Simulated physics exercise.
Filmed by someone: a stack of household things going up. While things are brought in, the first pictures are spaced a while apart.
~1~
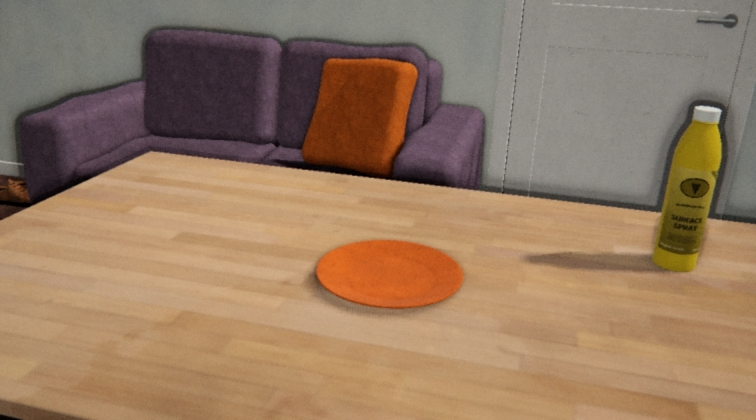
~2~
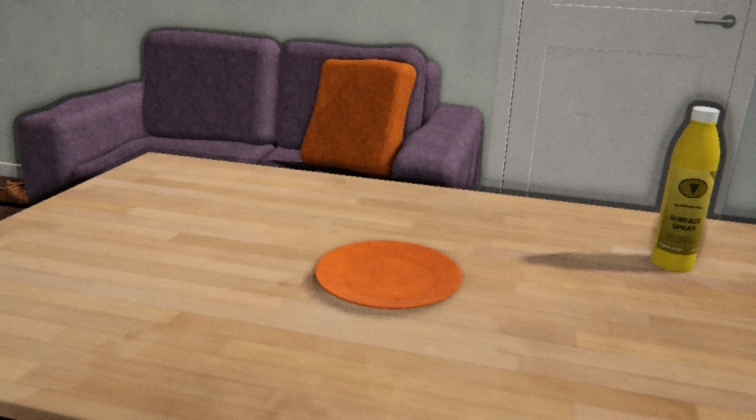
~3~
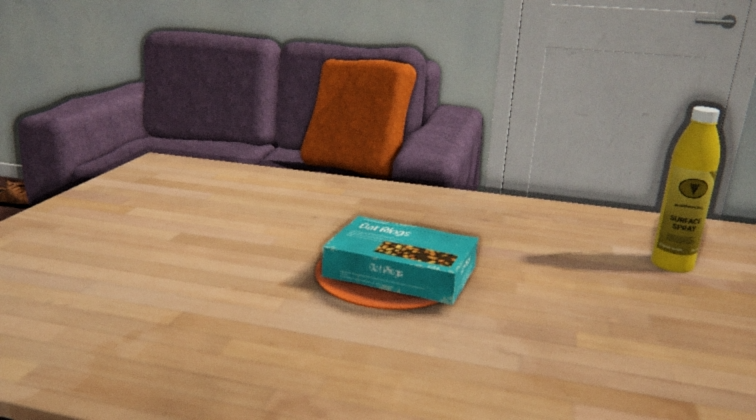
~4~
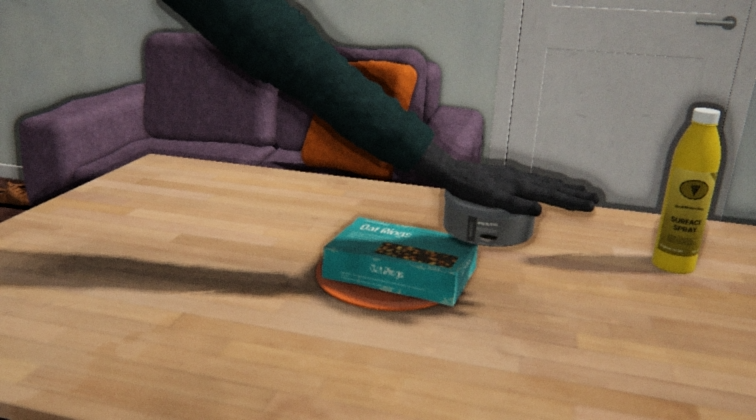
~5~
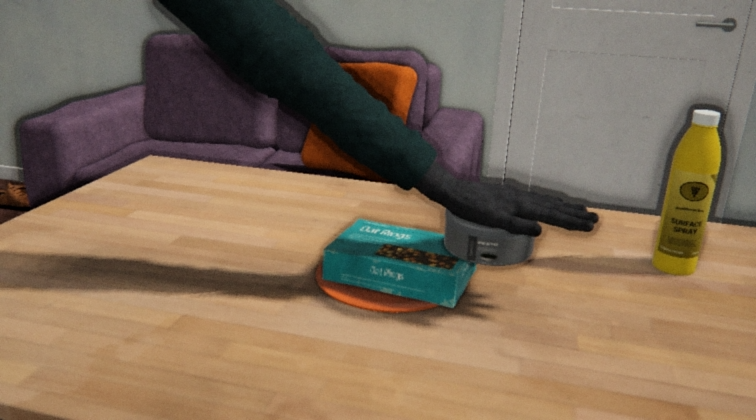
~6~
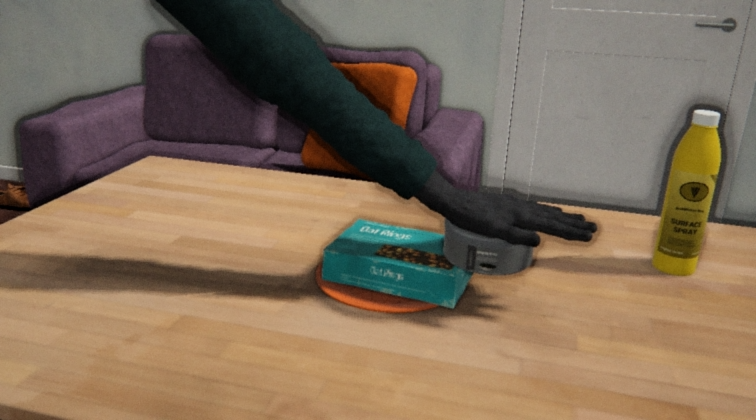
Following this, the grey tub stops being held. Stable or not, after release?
Not stable.
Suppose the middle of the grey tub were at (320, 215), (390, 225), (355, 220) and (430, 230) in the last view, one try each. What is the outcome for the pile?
Lab note - try 1: Collapse; try 2: No collapse; try 3: No collapse; try 4: No collapse.
Then, 0.30 s on from there, grey tub turned 49° from how it was put near (497, 259).
Then, 0.80 s on from there, grey tub resting near (495, 260).
Then, 1.70 s on from there, grey tub turned 52° from how it was put near (493, 258).
Then, 2.60 s on from there, grey tub turned 54° from how it was put near (491, 257).
In the end, toppled in the pile, grey tub; the other 3 unmoved. At the end, from the last picture's camera, grey tub near (491, 257). The pile loses its balance.
